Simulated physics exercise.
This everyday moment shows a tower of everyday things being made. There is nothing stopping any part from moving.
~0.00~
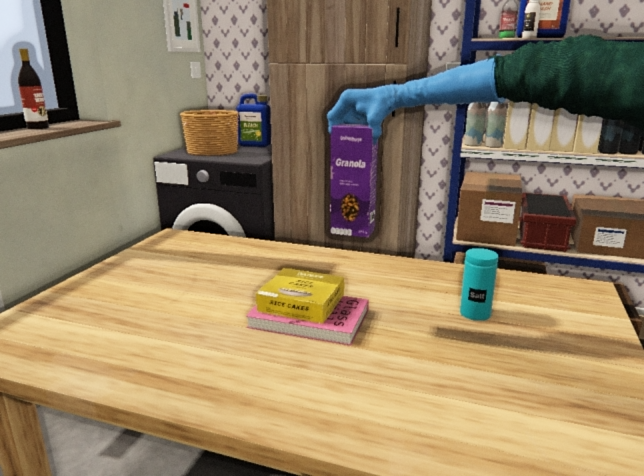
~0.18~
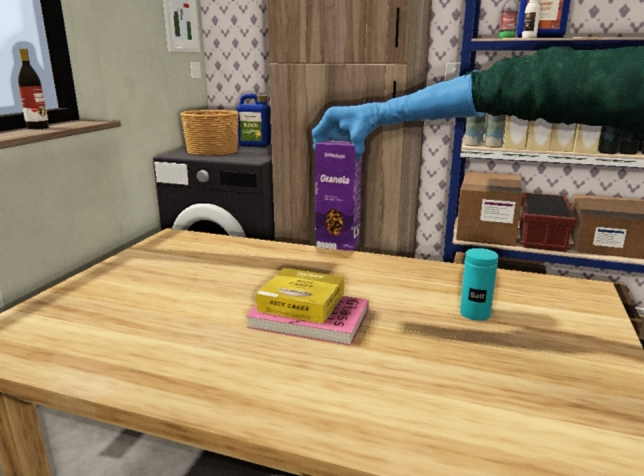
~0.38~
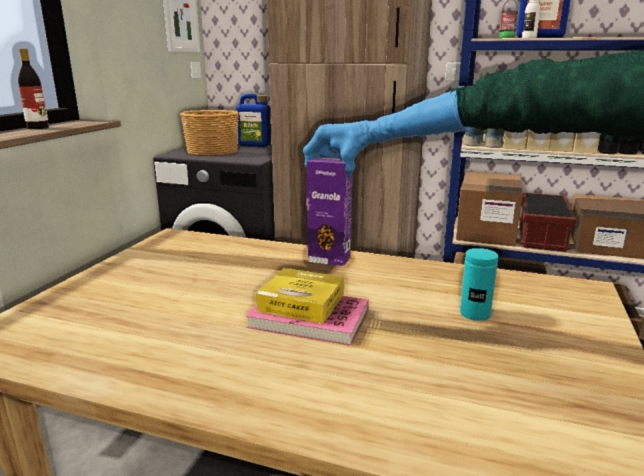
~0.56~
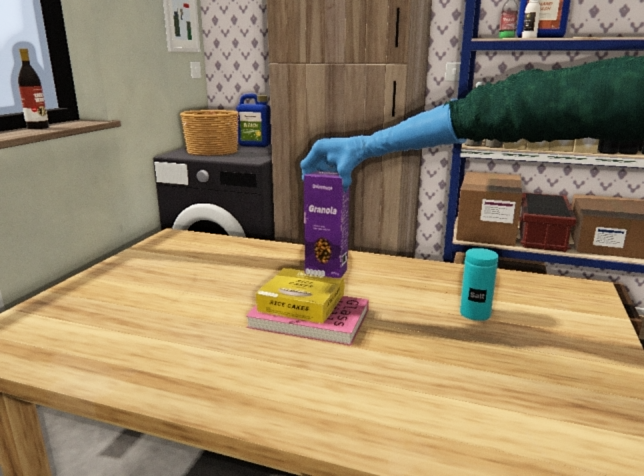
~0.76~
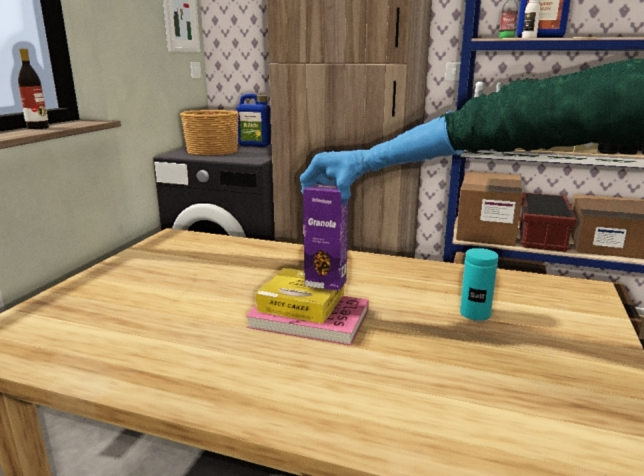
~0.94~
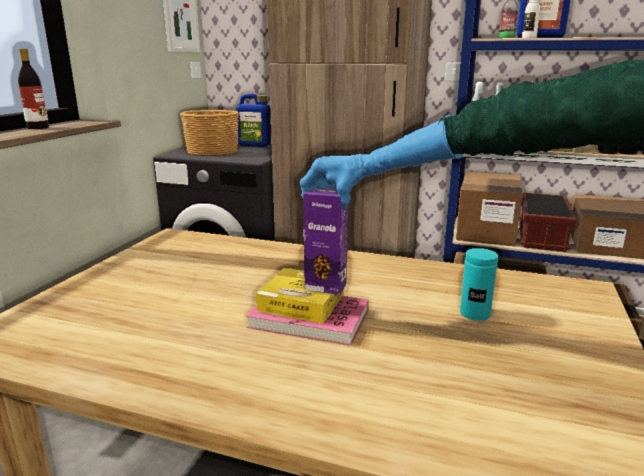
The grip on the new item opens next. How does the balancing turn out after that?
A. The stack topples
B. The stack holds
B.
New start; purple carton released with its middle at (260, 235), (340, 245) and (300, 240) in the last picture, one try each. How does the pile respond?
So the first time it tips over, the second time it tips over, and the third time it stays intact.
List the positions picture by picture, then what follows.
In the first frame, coming down; purple carton (354, 181); yellow packet (302, 294).
In the second frame, coming down; purple carton (338, 195); turquoise jar (479, 285).
In the third frame, coming down; purple carton (329, 212); pink book (309, 313).
In the fourth frame, coming down; purple carton (327, 225); yellow packet (302, 294).
In the fifth frame, coming down; purple carton (326, 237); turquoise jar (479, 285).
In the sixth frame, in place under the hand; purple carton (326, 242); pink book (309, 313).
After 1.24 s, nothing has stirred.
After 1.74 s, purple carton resting near (326, 242).
At rest (2.4 s), all 4 in place. Seen from the same camera at the end, purple carton near (326, 242). The pile holds.
